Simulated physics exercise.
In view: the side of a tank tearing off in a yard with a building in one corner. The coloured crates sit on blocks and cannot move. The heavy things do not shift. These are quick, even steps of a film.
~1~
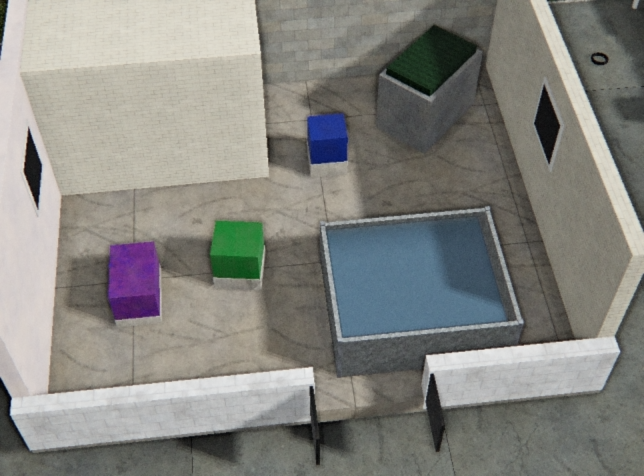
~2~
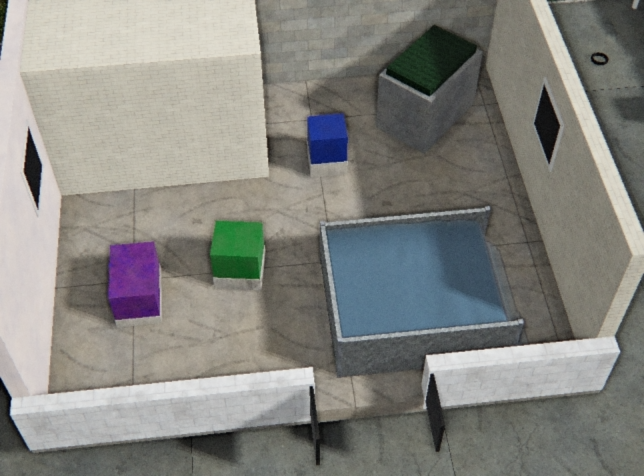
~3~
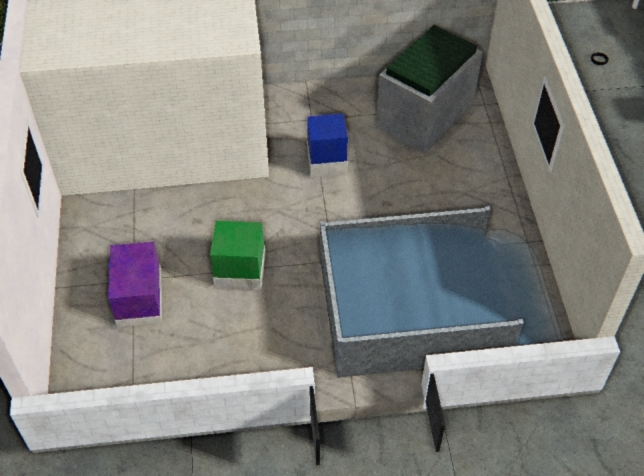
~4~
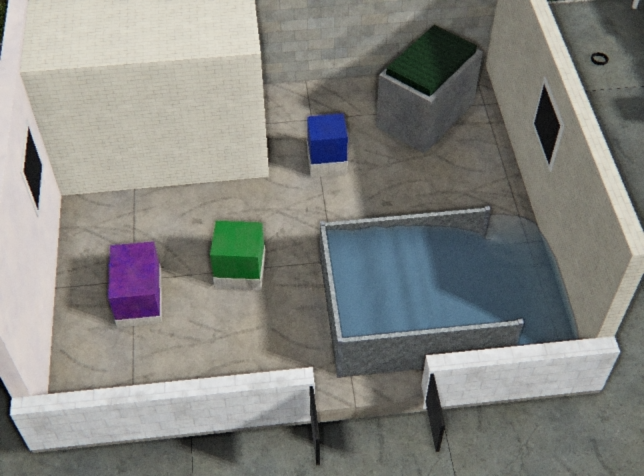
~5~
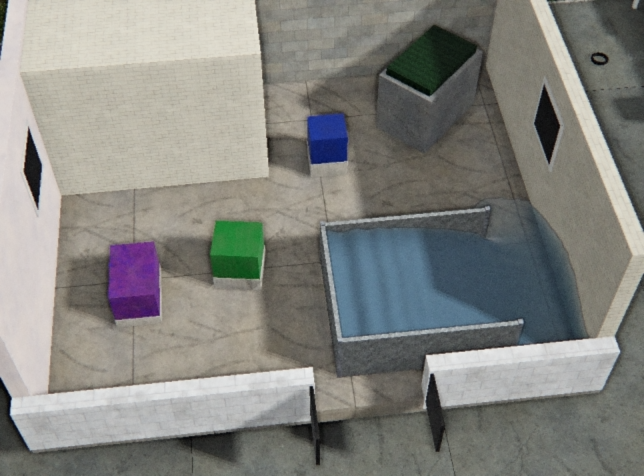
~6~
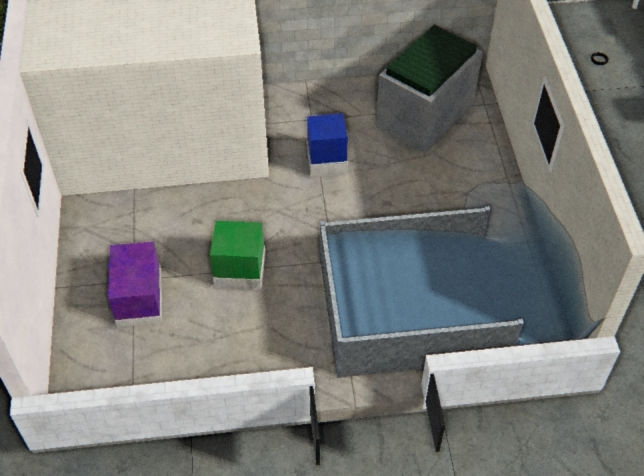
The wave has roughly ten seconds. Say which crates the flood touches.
One by one: The purple crate stays dry; the blue crate stays dry; the green crate stays dry.
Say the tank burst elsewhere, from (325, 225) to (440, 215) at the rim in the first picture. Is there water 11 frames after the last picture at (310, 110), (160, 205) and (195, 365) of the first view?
In turn: Flooded, covered, free of water.
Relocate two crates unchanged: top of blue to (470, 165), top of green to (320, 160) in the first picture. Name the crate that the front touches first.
I say the one in blue.
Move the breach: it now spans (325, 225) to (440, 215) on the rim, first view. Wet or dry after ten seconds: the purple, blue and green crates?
In short: Purple remains dry; blue is soaked; green remains dry.
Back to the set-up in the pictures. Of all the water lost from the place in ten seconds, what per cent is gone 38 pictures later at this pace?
About 60 per cent.
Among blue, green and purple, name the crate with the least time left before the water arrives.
The crate marked blue.
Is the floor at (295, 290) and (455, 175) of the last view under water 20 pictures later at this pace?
In turn: Not flooded, covered.
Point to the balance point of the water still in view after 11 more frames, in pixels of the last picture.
At about (471, 277).
A moment on, water covers 20 % of the floor; the purple crate not reached, the blue crate not reached, the green crate not reached.
Next, water covers 30 % of the floor; the purple crate not reached, the blue crate not reached, the green crate not reached.
Then, water covers 55 % of the floor; the purple crate water round its plinth, the blue crate water round its plinth, the green crate not reached.
Later, water covers 75 % of the floor; the purple crate water round its plinth, the blue crate water round its plinth, the green crate water round its plinth.
In the end, water covers 95 % of the floor; the purple crate stayed above the water, the blue crate stayed above the water, the green crate stayed above the water.
